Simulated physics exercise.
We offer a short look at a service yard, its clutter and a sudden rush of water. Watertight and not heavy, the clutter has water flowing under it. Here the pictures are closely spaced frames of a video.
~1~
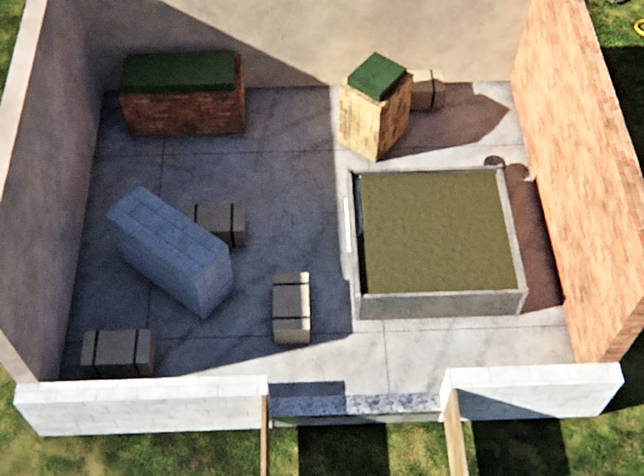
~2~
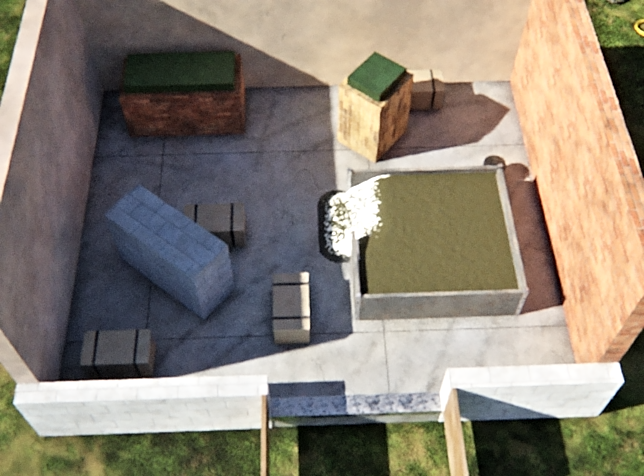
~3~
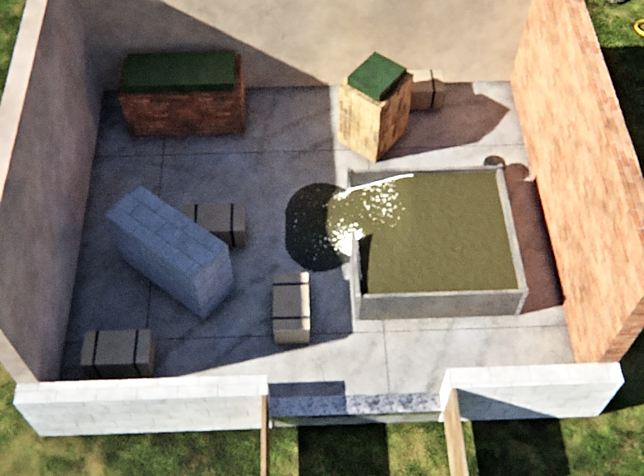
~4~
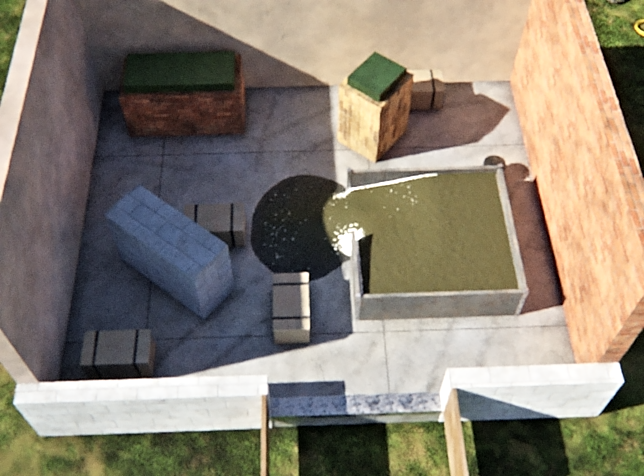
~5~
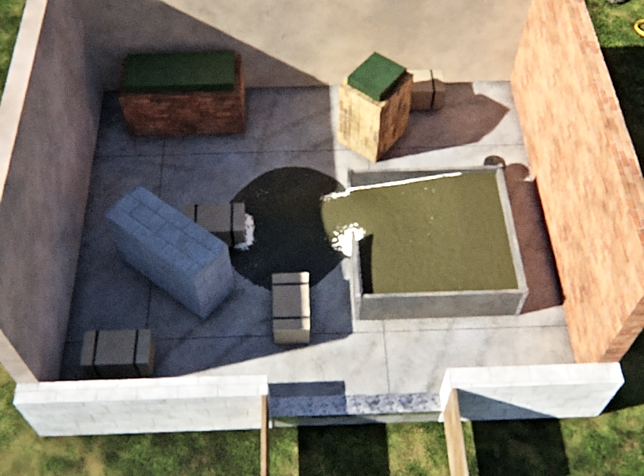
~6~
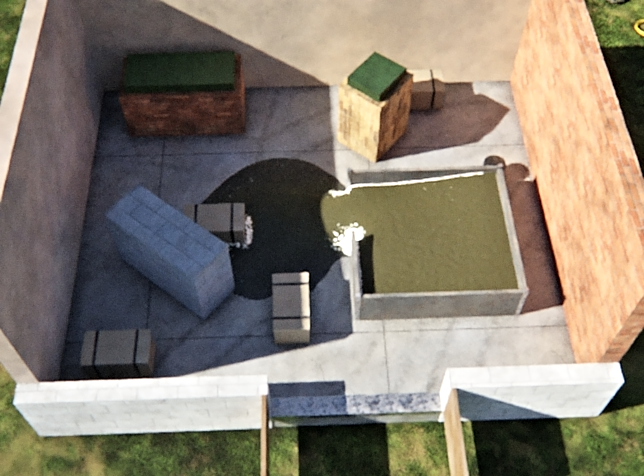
A walled concrete yard with grass outside is seen from high above, the view fixed. Grey strapped boxes lie around a pale blue-grey block at left, with green-topped brick and yellowish blocks behind and a low tank of murky green water at right. Water bursts white from the tank's left side, then spreads as a widening dark pool around the boxes, which stay still.
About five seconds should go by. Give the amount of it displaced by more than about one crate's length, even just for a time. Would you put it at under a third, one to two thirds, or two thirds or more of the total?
Looks to me like under one in three get shifted a long way.
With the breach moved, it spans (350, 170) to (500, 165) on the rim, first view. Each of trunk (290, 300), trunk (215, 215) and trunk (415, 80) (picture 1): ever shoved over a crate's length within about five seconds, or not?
Object by object: Short of it, short of it, covered the distance.
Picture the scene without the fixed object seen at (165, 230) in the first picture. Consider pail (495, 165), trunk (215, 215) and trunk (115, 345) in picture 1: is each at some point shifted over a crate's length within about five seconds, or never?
Outcome, each in turn - never cleared it / passed the mark / passed the mark.
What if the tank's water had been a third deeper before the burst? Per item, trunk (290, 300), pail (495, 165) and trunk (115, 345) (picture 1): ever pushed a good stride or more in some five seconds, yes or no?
Item by item: Missed the mark, then missed the mark, then cleared the mark.
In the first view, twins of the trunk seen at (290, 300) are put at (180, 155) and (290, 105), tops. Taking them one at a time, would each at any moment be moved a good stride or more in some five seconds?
In sequence: Travels that far, doesn't go far.
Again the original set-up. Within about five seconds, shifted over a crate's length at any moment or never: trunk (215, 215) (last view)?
Short answer: At least that much.
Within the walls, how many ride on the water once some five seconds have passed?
2 in all.
A moment on, 0 of 5 are well off their spots; 0 afloat.
Next, 1 of 5 are well off their spots; 1 afloat.
Later, 1 of 5 are well off their spots; 1 afloat.
In the end, 1 of 5 are well off their spots, and 1 have been at some point; 2 afloat.
